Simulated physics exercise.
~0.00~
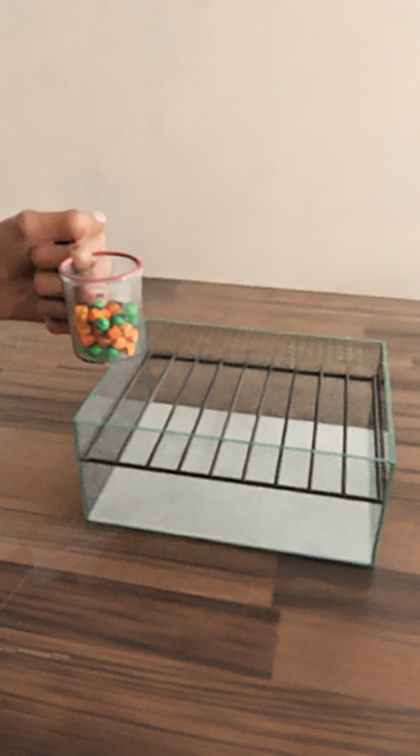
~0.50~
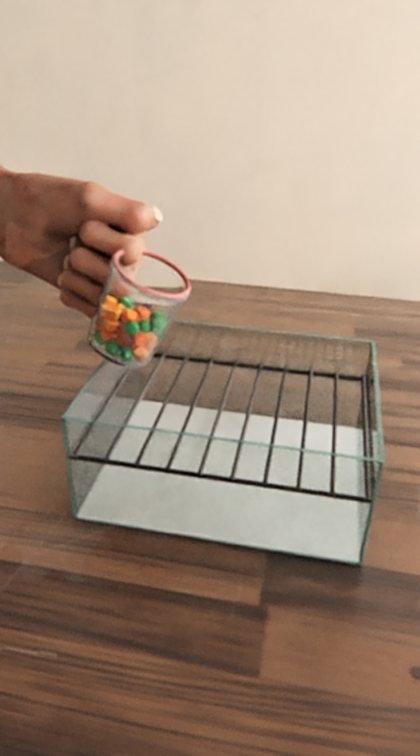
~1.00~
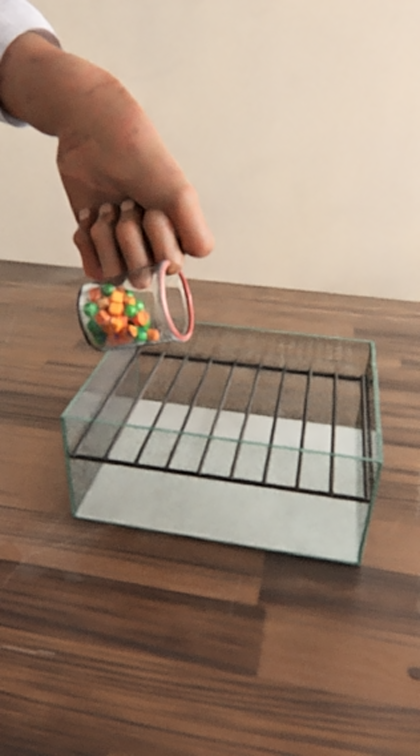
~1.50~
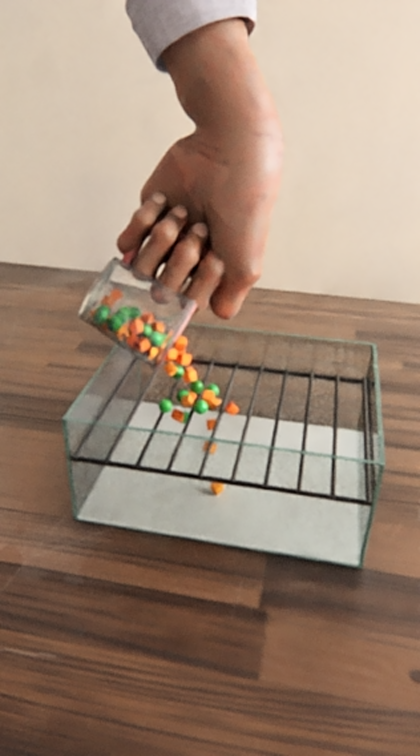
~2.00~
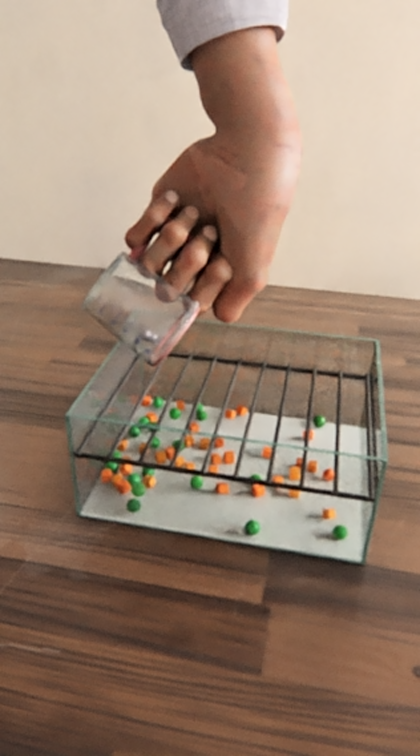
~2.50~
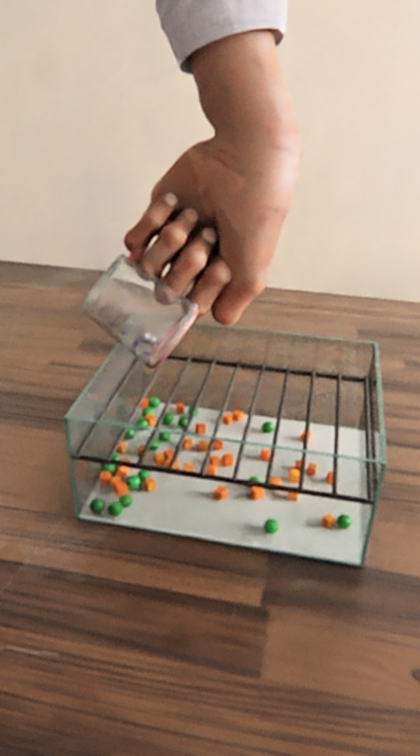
A hand holds a clear cup with a reddish rim, filled with small green and orange pieces, above the left side of an open glass box on a brown wooden table, seen from slightly above against a plain pale wall. Dark parallel wires span the box over a white base. The hand moves right and tips the cup onto its side, then farther until the pieces spill onto the wires. Both colours drop through the gaps and scatter underneath. Finally, the emptied cup stays tilted downward, with all the green and orange pieces lying below the rack.
